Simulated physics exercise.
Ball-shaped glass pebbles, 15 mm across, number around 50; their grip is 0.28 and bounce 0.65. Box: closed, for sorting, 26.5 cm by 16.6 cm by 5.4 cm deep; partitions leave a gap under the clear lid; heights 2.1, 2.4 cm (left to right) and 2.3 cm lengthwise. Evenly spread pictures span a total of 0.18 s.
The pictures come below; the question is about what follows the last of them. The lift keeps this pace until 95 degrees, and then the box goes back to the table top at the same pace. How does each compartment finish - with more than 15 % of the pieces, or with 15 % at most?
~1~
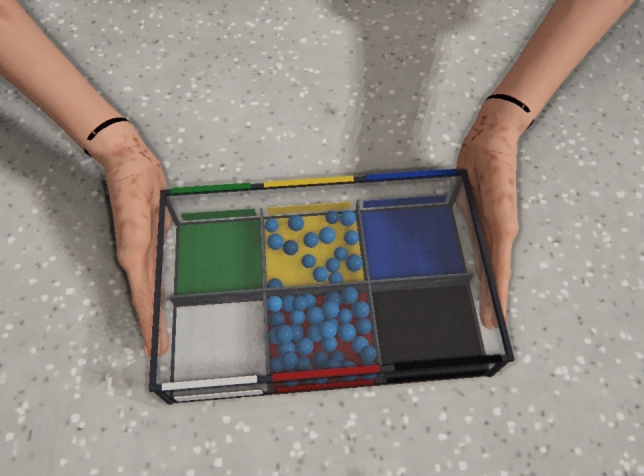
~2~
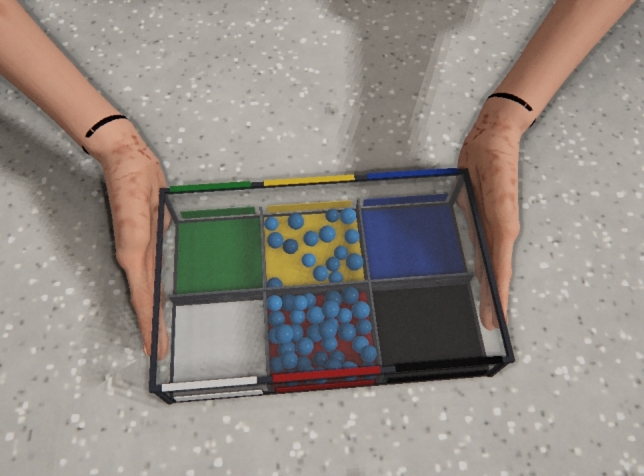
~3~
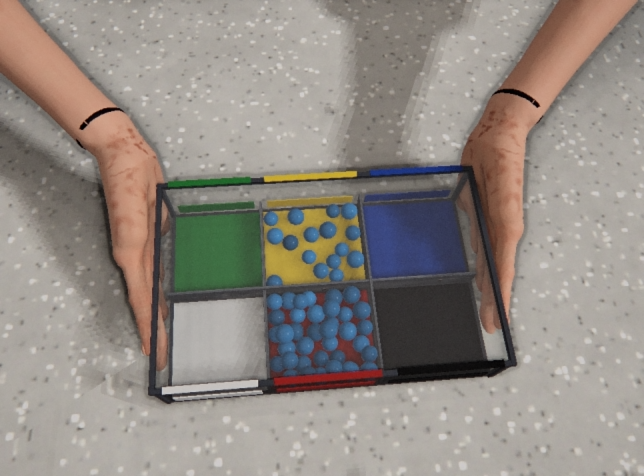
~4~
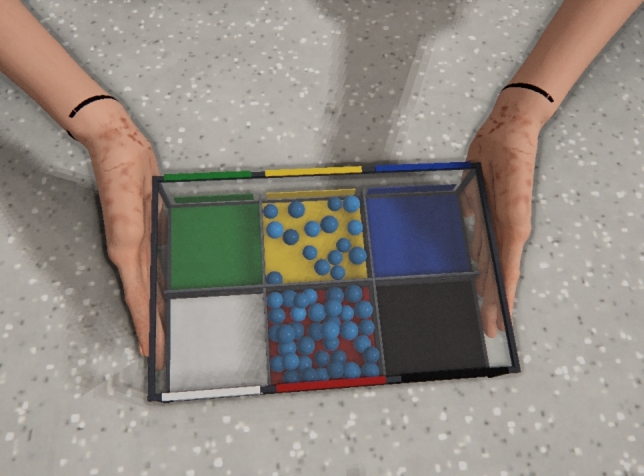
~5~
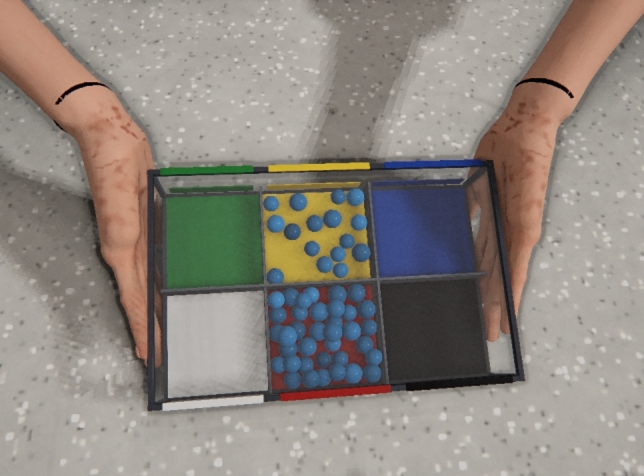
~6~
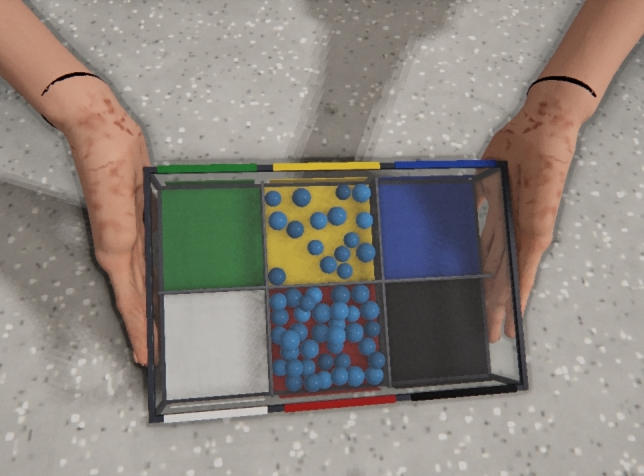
Red: More than 15 %, blue: At most 15 %, green: At most 15 %, yellow: At most 15 %, white: At most 15 %, black: More than 15 %.
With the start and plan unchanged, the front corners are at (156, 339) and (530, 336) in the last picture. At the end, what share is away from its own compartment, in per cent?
Near 90 %.
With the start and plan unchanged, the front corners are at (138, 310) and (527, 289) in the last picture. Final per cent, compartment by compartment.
Final shares: Red 5%, blue 30%, green 10%, yellow 55%, white 0%, black 0%.
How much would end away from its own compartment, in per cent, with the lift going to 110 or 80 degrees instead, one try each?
Some 45 and some 35 per cent, respectively.
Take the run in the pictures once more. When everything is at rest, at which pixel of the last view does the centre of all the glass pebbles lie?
When it all comes to rest, the middle is near (365, 342).
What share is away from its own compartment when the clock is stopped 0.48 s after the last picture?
Roughly 15 percent.
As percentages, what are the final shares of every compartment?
Red 50; blue 0; green 0; yellow 0; white 0; black 45 (in a hundred).
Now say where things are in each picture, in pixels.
In the first picture, box tilt 0 degrees, front corners at (155, 386) and (507, 356); red 70 %, yellow 30 %.
In the second picture, box tilt 1 degrees, front corners at (155, 387) and (508, 357).
In the third picture, box tilt 4 degrees, front corners at (155, 389) and (510, 361), lowest corner right front.
In the fourth picture, box tilt 9 degrees, front corners at (154, 395) and (514, 367), lowest corner right front.
In the fifth picture, box tilt 16 degrees, front corners at (154, 404) and (518, 376), lowest corner right front.
In the sixth picture, box tilt 23 degrees, front corners at (155, 416) and (522, 384), lowest corner right front; red 70 %, yellow 30 %.
Then, 0.48 s after the last picture, tilt 94 degrees; red 75 %, yellow 20 %, black 5 %.
Then, 0.80 s after the last picture, tilt 40 degrees; red 55 %, black 40 %.
Then, 1.22 s after the last picture, tilt 0 degrees; red 50 %, black 45 %.
In the end, red 50 %, blue 0 %, green 0 %, yellow 0 %, white 0 %, black 45 %.
